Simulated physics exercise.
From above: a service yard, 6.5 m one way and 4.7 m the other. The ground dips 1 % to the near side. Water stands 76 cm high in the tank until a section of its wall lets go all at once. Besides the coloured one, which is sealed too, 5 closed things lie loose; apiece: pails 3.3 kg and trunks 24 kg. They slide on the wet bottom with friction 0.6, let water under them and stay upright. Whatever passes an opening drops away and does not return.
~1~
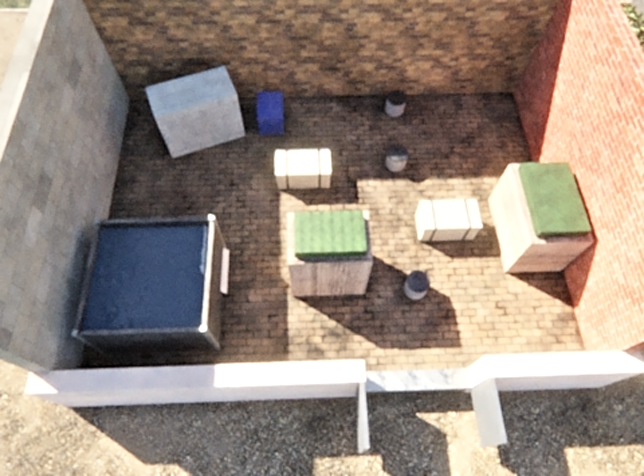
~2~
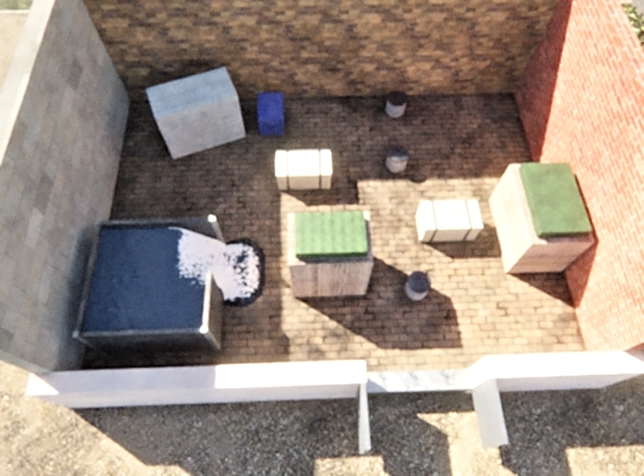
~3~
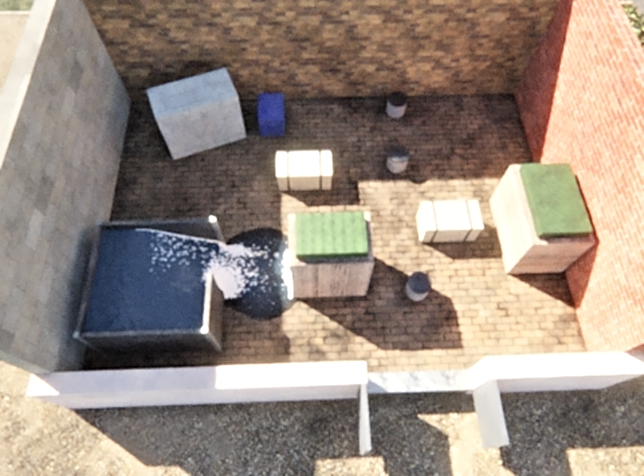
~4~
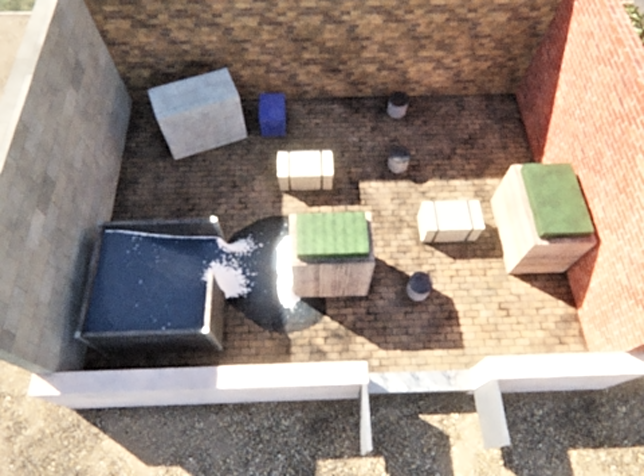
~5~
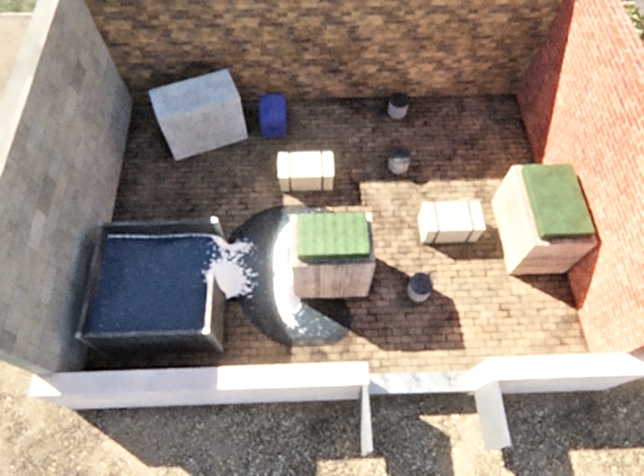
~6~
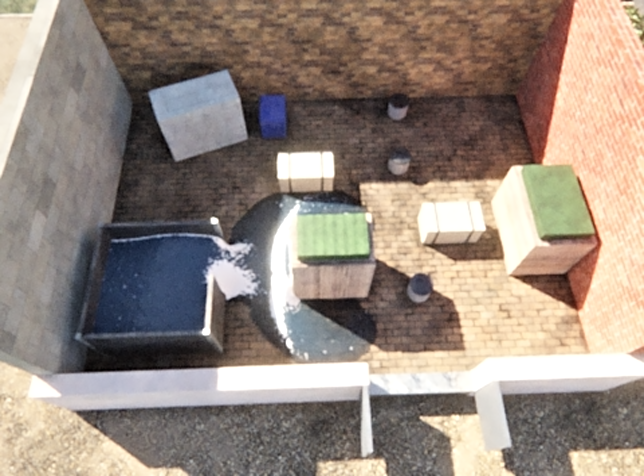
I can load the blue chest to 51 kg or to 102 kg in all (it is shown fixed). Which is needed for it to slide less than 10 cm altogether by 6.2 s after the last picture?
Verdict: The smaller load will do.
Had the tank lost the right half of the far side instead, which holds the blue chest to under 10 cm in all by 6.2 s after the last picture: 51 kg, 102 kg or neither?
Then only the higher weight holds it.
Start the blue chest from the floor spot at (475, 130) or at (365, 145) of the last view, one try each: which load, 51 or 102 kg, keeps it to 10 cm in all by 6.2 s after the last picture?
In that order: Either load holds; the smaller is enough.
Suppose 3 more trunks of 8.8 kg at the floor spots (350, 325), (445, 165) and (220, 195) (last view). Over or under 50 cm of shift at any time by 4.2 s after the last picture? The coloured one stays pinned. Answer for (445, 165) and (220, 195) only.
In that order: More, under.
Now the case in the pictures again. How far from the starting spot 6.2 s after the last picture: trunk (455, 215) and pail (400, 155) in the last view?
In turn: 0 cm, 80 cm.
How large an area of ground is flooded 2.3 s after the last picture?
Some 23 m2.
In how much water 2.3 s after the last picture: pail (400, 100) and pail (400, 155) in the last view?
Roughly 8 and 17 cm.
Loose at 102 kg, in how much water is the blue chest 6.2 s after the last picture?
Roughly 4 cm.
Then, 0.6 s after the last picture the blue chest would be 0 cm from its start with 51 kg and 0 cm from its start with 102 kg; 0 cm of water round it then.
Then, 2.3 s after the last picture the blue chest would be 1 cm from its start with 51 kg and 0 cm from its start with 102 kg; 6 cm of water round it then.
Then, 4.2 s after the last picture the blue chest would be 1 cm from its start with 51 kg and 0 cm from its start with 102 kg; 5 cm of water round it then.
Then, 6.2 s after the last picture the blue chest would be 1 cm from its start with 51 kg and 0 cm from its start with 102 kg; 4 cm of water round it then.
